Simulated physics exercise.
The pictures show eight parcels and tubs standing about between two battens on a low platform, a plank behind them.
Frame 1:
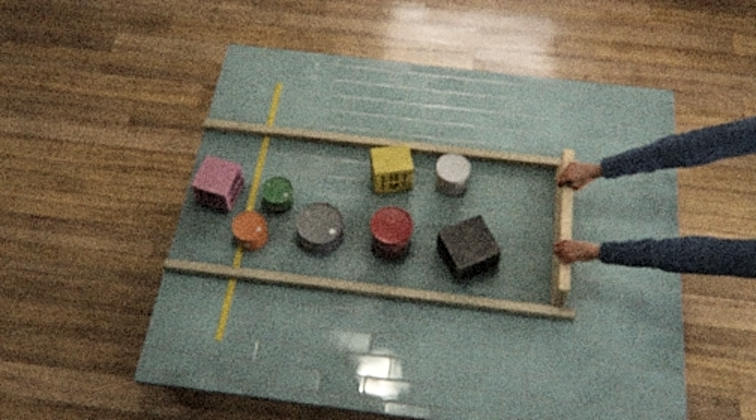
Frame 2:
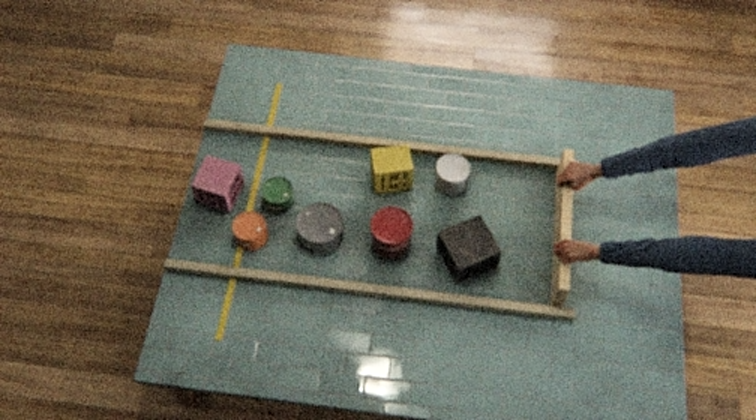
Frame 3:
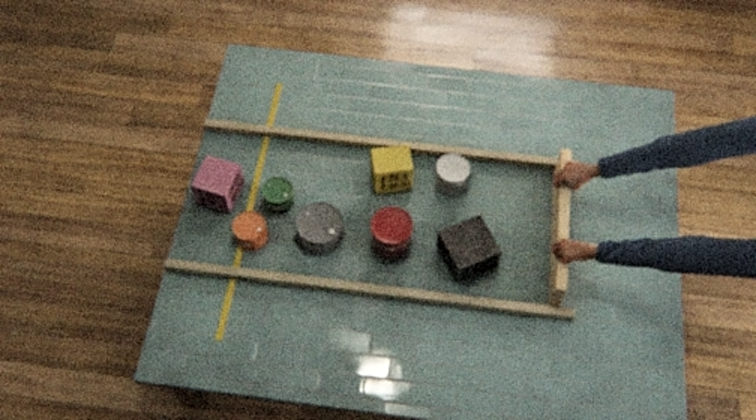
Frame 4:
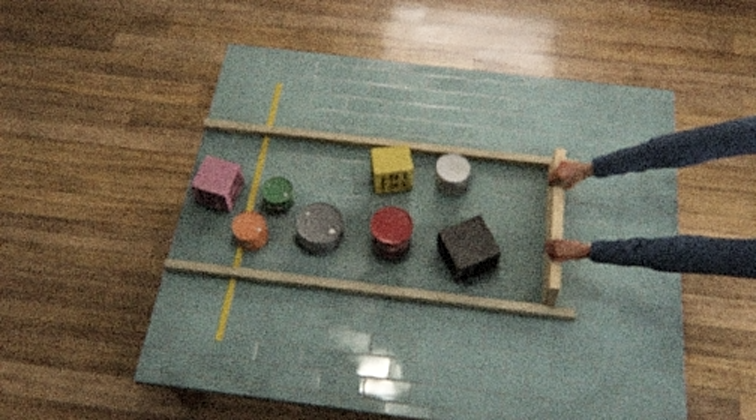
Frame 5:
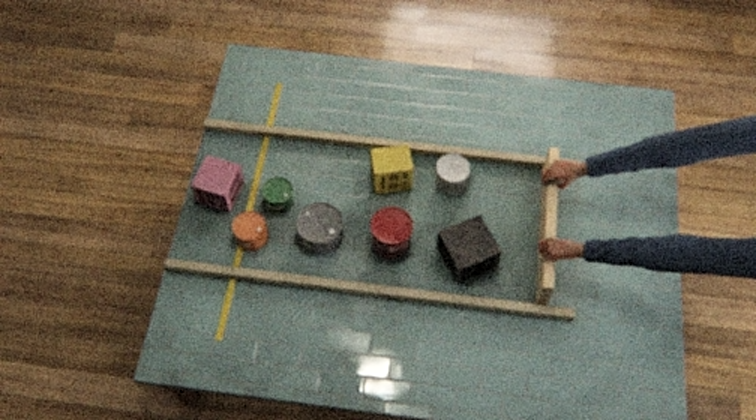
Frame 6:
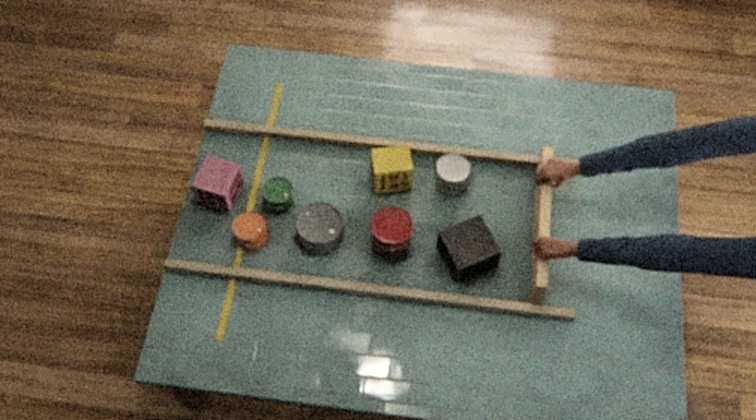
Two hands slid a wooden plank a short way left between two battens on a pale blue-green platform, while the eight coloured crates, canisters and tubs in front of it stayed still.
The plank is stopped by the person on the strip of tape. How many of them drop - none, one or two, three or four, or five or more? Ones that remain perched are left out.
Honestly, the ones lost over the side add up to three, maybe four.
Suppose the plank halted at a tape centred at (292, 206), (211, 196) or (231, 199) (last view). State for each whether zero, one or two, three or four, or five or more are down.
First just one or two, then at least five, then at least five.
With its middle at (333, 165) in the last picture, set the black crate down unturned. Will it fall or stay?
Result: It falls away.
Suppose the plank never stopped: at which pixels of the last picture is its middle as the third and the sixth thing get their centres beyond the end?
Around (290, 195); afterwards around (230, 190).
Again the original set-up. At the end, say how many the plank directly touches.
All in all, 2.
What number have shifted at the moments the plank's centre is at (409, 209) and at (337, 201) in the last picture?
First position 5; second position 8.
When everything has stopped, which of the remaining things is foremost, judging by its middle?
The red pail, that one.
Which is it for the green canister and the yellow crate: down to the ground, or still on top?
Green canister down, yellow crate still up.
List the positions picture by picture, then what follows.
Pink crate (218, 184); orange canister (250, 231); green canister (278, 195); plank (563, 227); tape (251, 201), in the first frame.
Orange canister (250, 231); white canister (452, 175), in the second frame.
Green canister (278, 195); yellow crate (392, 170), in the third frame.
Pink crate (218, 184); grey canister (320, 228), in the fourth frame.
Orange canister (250, 231); red pail (392, 233), in the fifth frame.
Pink crate (218, 184); orange canister (250, 231); green canister (278, 195); plank (542, 224); tape (251, 201), in the sixth frame.
Soon after, none off yet; pink crate at rest near (218, 184); orange canister at rest near (250, 231); green canister at rest near (278, 195).
At rest, the number that fall off is three or four; fallen, grey canister, green canister, orange canister and pink crate.
